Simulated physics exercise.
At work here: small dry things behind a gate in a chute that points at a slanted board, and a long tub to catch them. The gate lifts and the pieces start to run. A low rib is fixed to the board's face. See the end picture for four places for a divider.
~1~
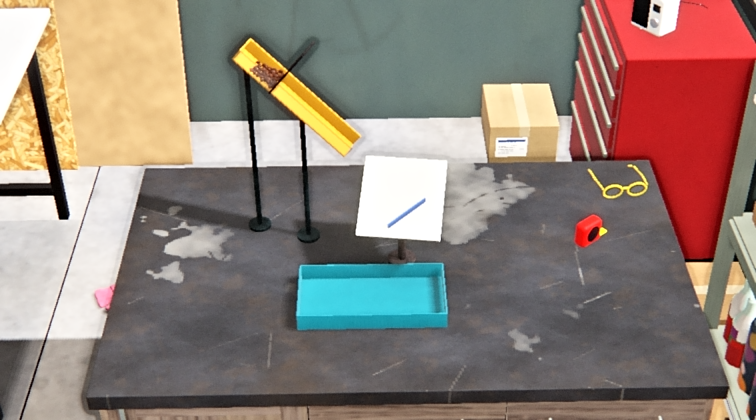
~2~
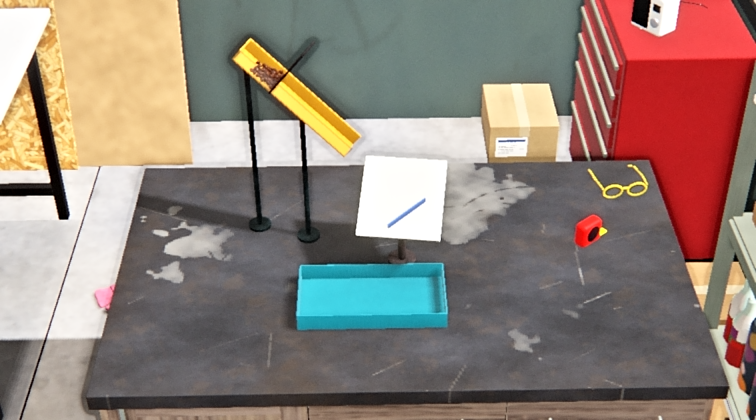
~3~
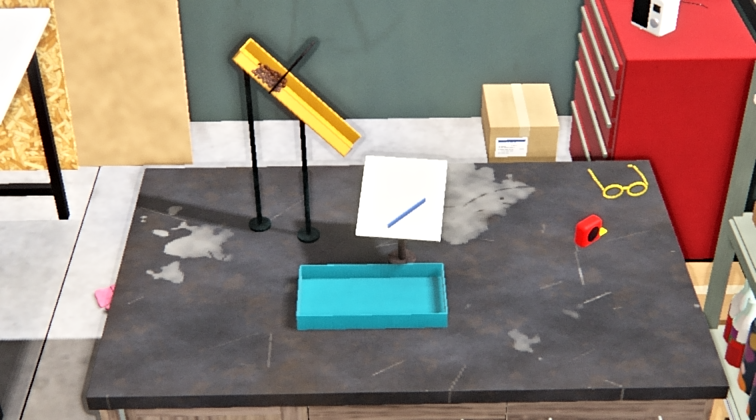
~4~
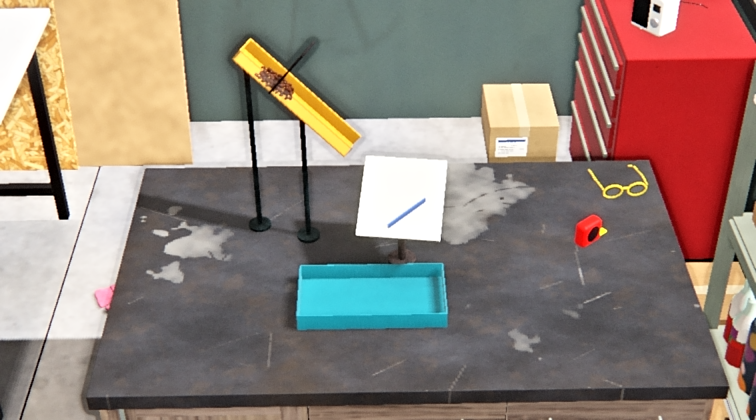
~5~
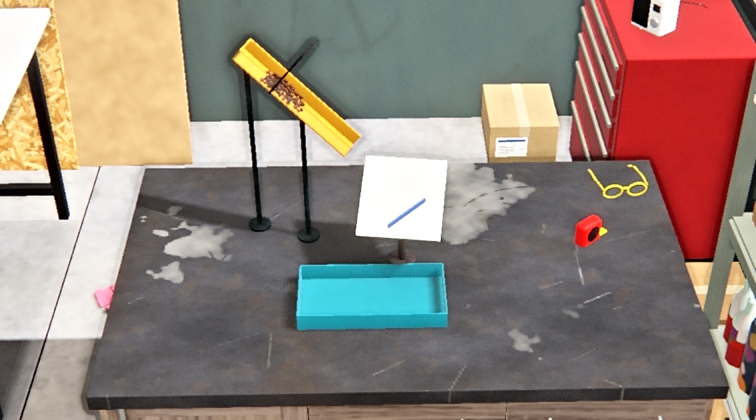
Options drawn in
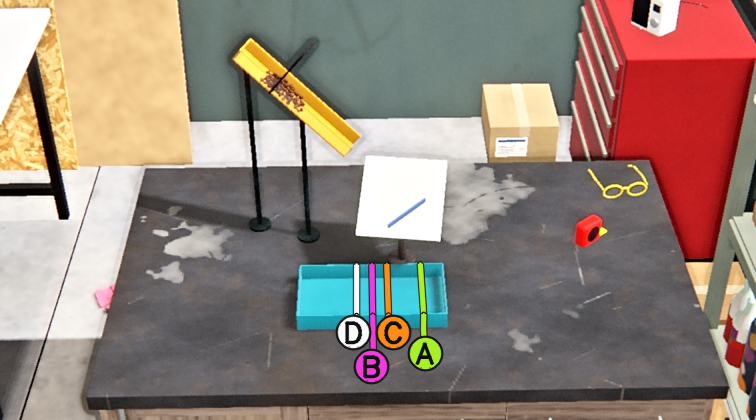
The clip opens on a dark workbench with small brown pieces bunched near the top of a sloping yellow chute, above a tilted white board with a blue strip and an empty teal tub. The pieces creep, then slide a short way down the chute to the right, spreading out, while everything else stays still.
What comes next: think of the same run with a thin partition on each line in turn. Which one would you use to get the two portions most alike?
Line B does it best.
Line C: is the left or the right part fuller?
More lands on the left.
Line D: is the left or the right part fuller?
More lands on the right.
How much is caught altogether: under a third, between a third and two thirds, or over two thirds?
It is between a third and two thirds.
On the marked copy, line A crosses the front rim at (423, 314); line B crosses the front rim at (372, 315); line C crosses the front rim at (388, 314); line D crosses the front rim at (356, 315).
For line A, of what is caught, nearly all on the left of the divider, a stray few on the right.
For line B, of what is caught, about a third on the left of the divider, about two thirds on the right.
For line C, of what is caught, nearly all on the left of the divider, a small part on the right.
For line D, of what is caught, a small part on the left of the divider, nearly all on the right.
